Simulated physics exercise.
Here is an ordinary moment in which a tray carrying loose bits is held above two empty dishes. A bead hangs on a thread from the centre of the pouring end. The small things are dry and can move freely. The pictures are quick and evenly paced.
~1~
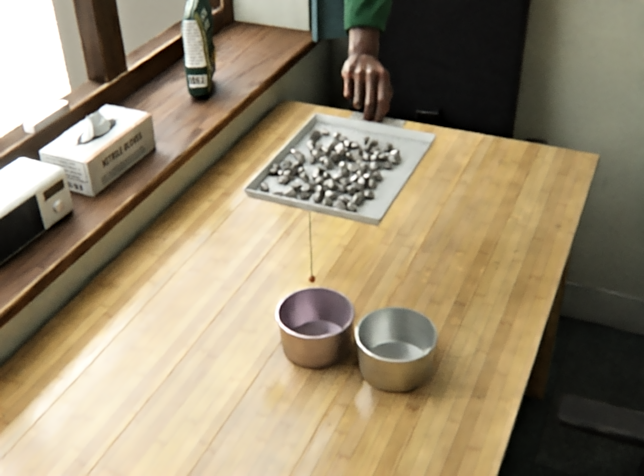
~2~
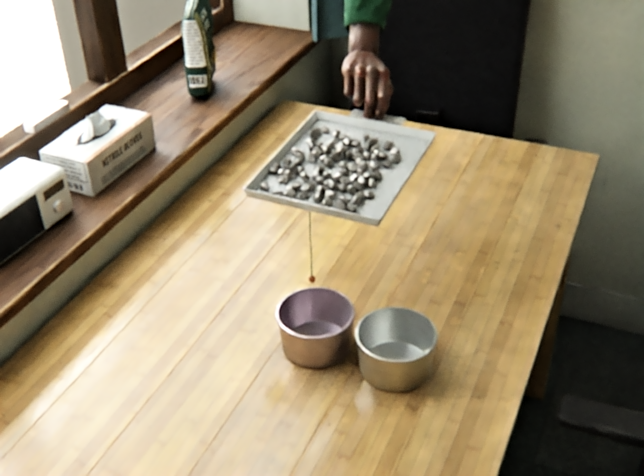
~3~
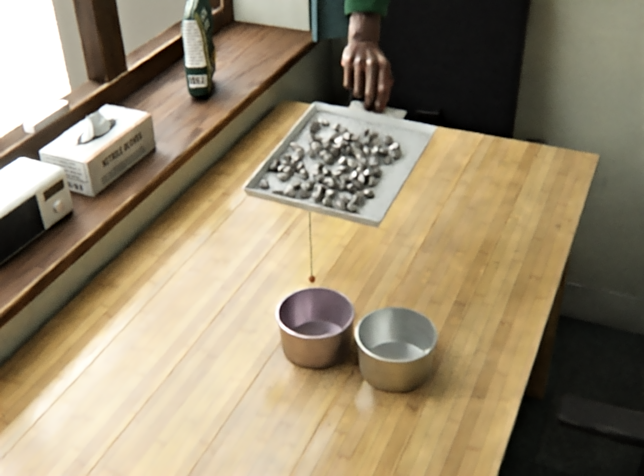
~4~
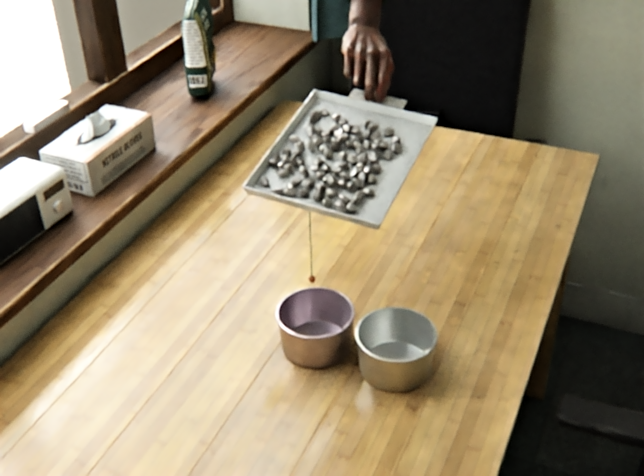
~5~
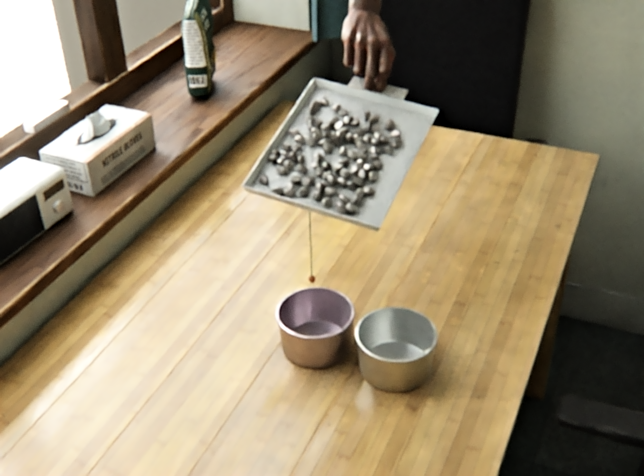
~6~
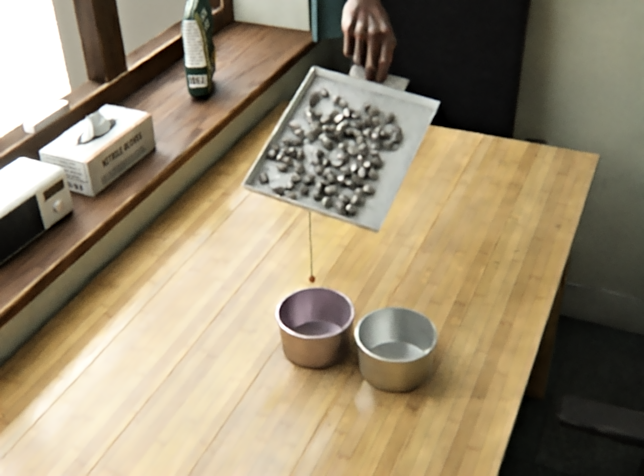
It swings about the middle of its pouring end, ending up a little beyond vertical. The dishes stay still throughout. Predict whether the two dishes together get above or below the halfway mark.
Above.
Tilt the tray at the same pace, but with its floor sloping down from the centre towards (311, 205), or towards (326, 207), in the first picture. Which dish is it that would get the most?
Record: Try 1, the dish at the left; try 2, the dish at the left.
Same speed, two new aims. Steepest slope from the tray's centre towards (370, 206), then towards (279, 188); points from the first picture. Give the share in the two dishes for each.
I'd expect around 30 in a hundred first and around 0 in a hundred second.
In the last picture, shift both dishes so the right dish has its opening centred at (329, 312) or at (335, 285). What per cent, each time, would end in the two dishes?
60 per cent the first time, 10 per cent the second time.
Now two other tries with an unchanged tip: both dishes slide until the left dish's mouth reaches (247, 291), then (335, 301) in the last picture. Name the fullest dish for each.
For the two places in order: The rightward one, the leftward one.
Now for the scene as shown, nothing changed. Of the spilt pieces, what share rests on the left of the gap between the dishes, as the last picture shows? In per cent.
Close to 30 per cent of the spill, I think.
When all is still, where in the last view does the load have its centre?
The centre ends up roughly at (343, 343).
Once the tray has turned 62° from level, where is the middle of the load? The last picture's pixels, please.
Somewhere around pixel (342, 199) in the last picture.
Just after the last frame, tray tipped steeply; almost all on the tray; just a few in the air.
A moment on, tray tipped right over; about a tenth on the tray; roughly a quarter in the right dish; roughly a third in the left dish; about a tenth outside both; roughly a quarter in the air.
Further on, tray tipped past a quarter turn; roughly a quarter in the right dish; roughly half in the left dish; roughly a third outside both.
When it is over, tray tipped past a quarter turn; roughly a quarter in the right dish; roughly half in the left dish; roughly a third outside both.
